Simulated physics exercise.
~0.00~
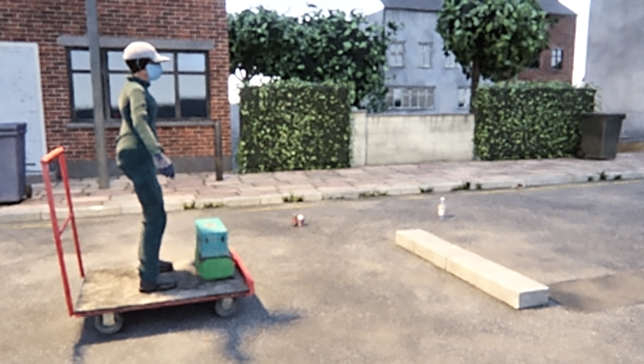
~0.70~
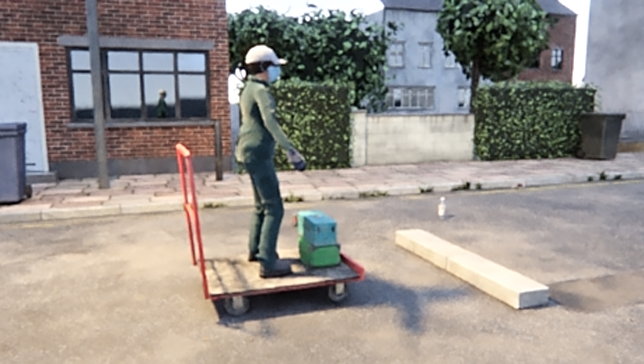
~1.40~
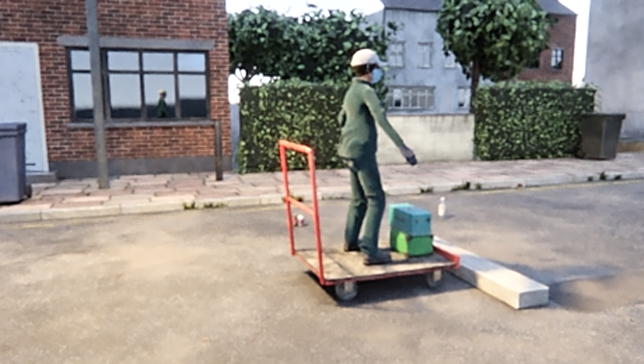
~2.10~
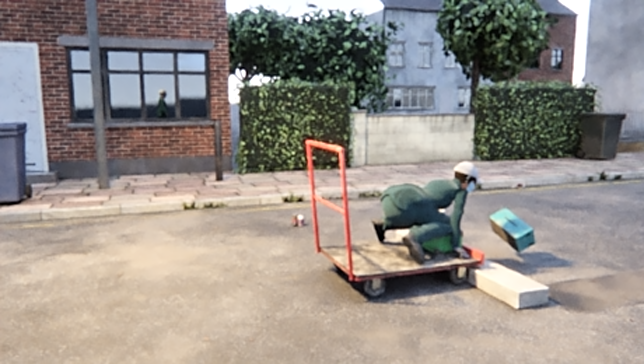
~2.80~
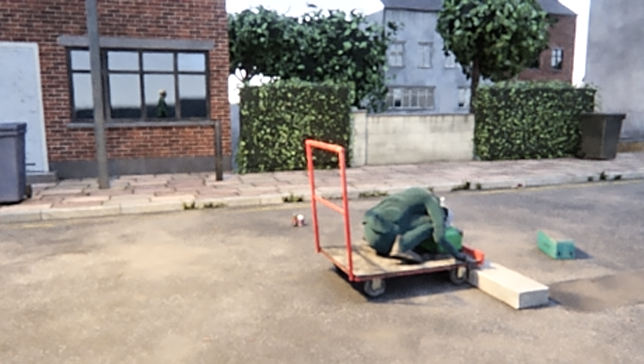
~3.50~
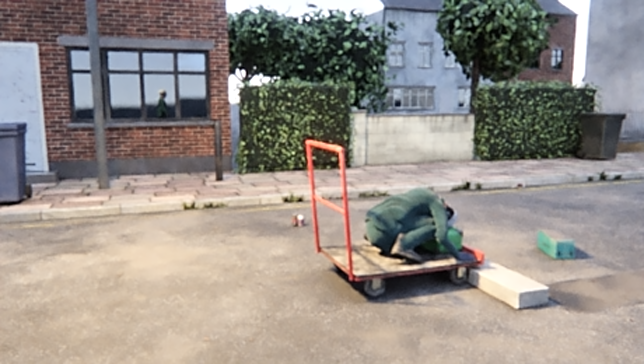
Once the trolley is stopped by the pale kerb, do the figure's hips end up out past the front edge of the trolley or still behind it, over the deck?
The figure's hips stay behind the front edge, over the deck, with the body folded forward on the stopped trolley.
On a street in front of a brick house, hedges and a low wall, seen from the side by a still camera, a figure in dark green clothes and a pale cap stands on a red-framed flatbed trolley. A teal toolbox sits on a green case at the figure's feet. The trolley rolls right towards a long pale kerb lying on the road and stops against it. The figure pitches forward onto hands and knees as the toolbox flies off the front, turning over. It ends upside down on the road beyond the kerb, while the figure lies folded on the deck beside the green case.
